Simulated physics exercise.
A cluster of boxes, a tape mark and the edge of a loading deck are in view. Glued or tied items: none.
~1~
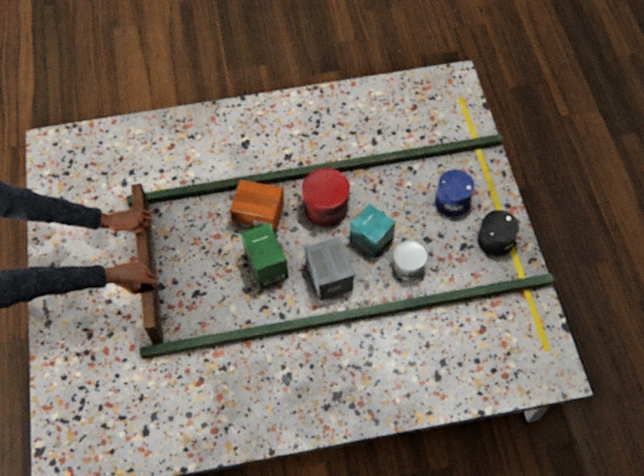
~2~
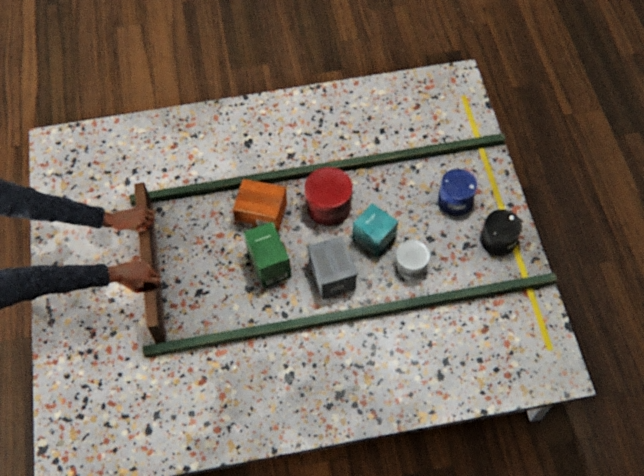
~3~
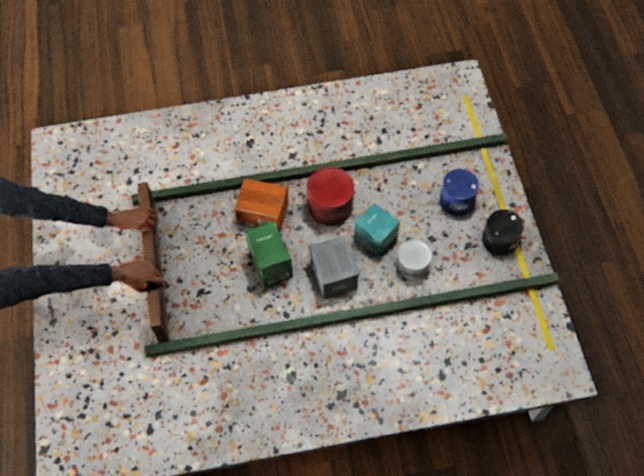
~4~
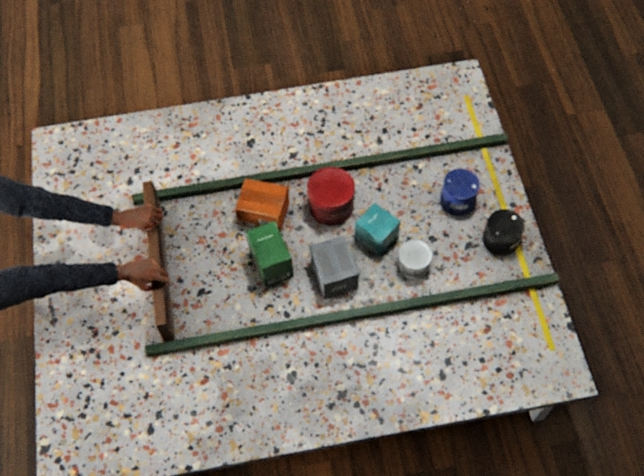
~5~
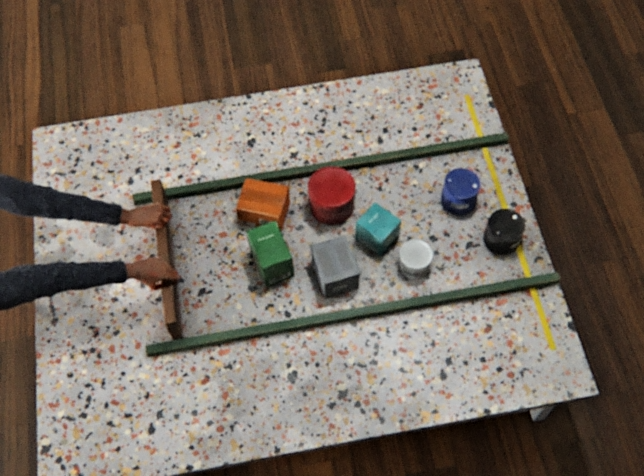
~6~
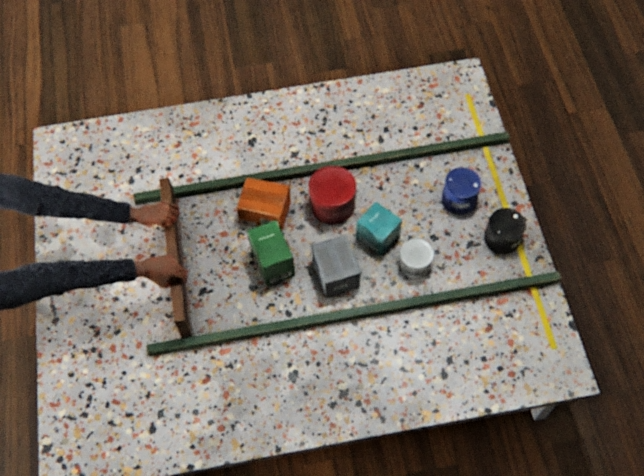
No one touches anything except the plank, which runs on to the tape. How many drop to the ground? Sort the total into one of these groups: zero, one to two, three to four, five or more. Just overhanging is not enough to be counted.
It goes in the group five or more.
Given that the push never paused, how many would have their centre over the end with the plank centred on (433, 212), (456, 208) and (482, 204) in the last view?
0, 1 and 4.
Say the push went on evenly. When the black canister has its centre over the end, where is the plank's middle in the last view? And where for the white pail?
When the black canister crosses, the middle is near (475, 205); when the white pail crosses, near (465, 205).
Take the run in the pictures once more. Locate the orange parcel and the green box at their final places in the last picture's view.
The orange parcel comes to rest at (514, 154), and the green box comes to rest at (527, 205).
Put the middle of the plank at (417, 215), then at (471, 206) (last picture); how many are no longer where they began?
I count 7 first and 8 after.
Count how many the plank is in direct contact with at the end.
Count recorded: 2.
A little later, none off yet; black canister at rest near (505, 231); blue canister at rest near (461, 191); white pail at rest near (416, 259).
Next, none off yet; black canister at rest near (505, 231); blue canister moving near (463, 191); white pail shifted about its own width near (458, 265).
Later still, none off yet; black canister shifted a little near (514, 228); blue canister shifted well along near (526, 197); white pail shifted well along near (534, 259).
When it is over, the number that fall off is five or more; down, grey tote, red pail, turquoise box, white pail, blue canister and black canister.
